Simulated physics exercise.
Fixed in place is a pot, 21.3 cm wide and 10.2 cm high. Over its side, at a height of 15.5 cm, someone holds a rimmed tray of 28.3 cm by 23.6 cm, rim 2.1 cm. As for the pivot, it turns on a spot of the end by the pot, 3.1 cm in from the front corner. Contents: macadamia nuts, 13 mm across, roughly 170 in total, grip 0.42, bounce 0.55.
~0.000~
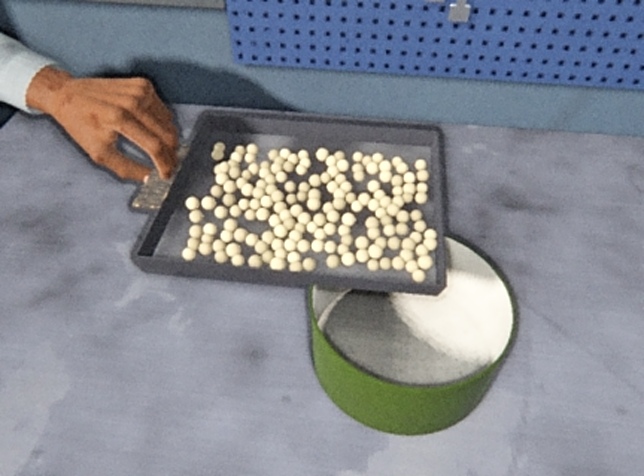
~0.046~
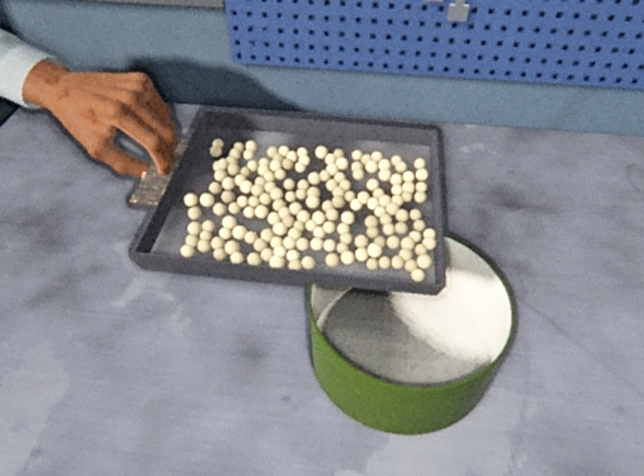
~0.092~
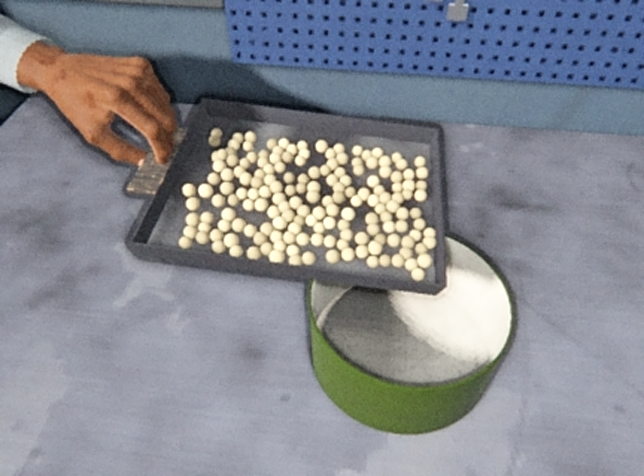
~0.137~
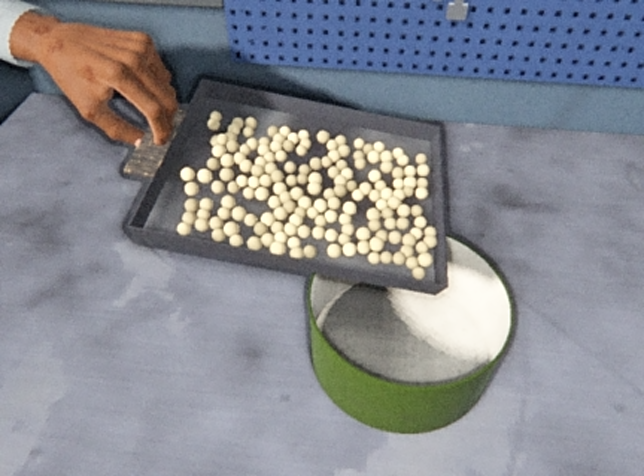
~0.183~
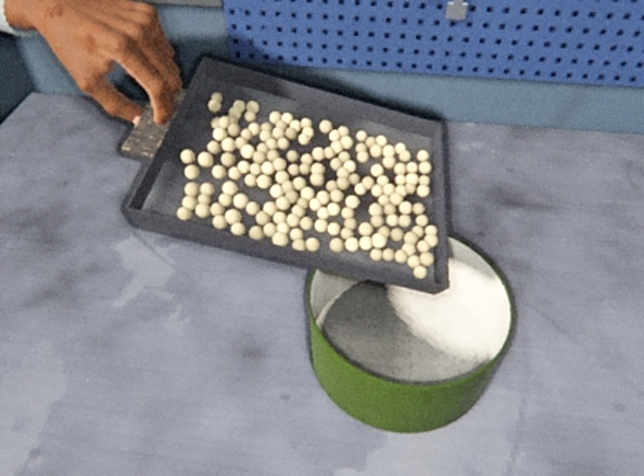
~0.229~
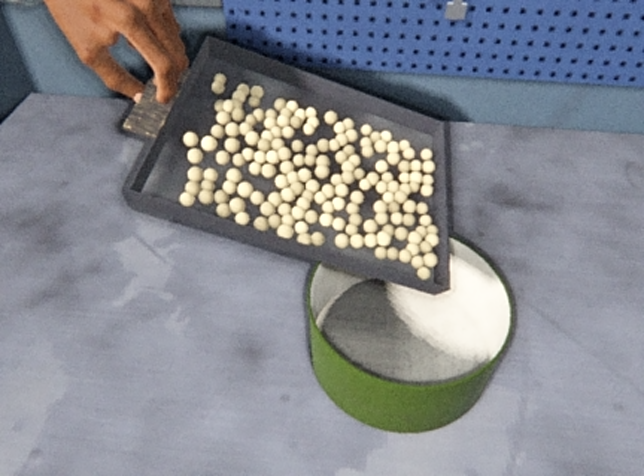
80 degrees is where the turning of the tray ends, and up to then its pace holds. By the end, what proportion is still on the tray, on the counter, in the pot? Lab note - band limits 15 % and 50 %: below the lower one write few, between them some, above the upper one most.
Left on the tray = few; counter = some; pot = most.
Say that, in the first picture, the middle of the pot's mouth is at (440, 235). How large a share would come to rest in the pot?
Estimate: ~ 55 %.
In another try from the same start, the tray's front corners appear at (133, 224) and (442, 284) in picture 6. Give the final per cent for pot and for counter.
That works out as pot 85 and counter 10.
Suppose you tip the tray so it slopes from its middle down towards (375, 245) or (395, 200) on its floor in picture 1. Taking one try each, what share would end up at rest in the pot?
That would be close to 75 per cent and then close to 35 per cent.
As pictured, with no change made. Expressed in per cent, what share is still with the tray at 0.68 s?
Reading: Approx. 100%.
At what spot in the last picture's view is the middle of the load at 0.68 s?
Load centre: About (447, 195) px.
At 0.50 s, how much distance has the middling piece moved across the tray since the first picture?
6 cm.
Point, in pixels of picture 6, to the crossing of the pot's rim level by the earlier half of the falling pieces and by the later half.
First half close to (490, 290), second half close to (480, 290).
After 0.50 s, tilt 50 degrees; the tray holds 100 %, the pot 0 %.
After 0.68 s, tilt 70 degrees; the tray holds 100 %, the pot 0 %.
After 0.98 s, tilt 80 degrees; the tray holds 40 %, the pot 30 %.
At rest (2.6 s), tray 5 %, counter 30 %, pot 65 %.
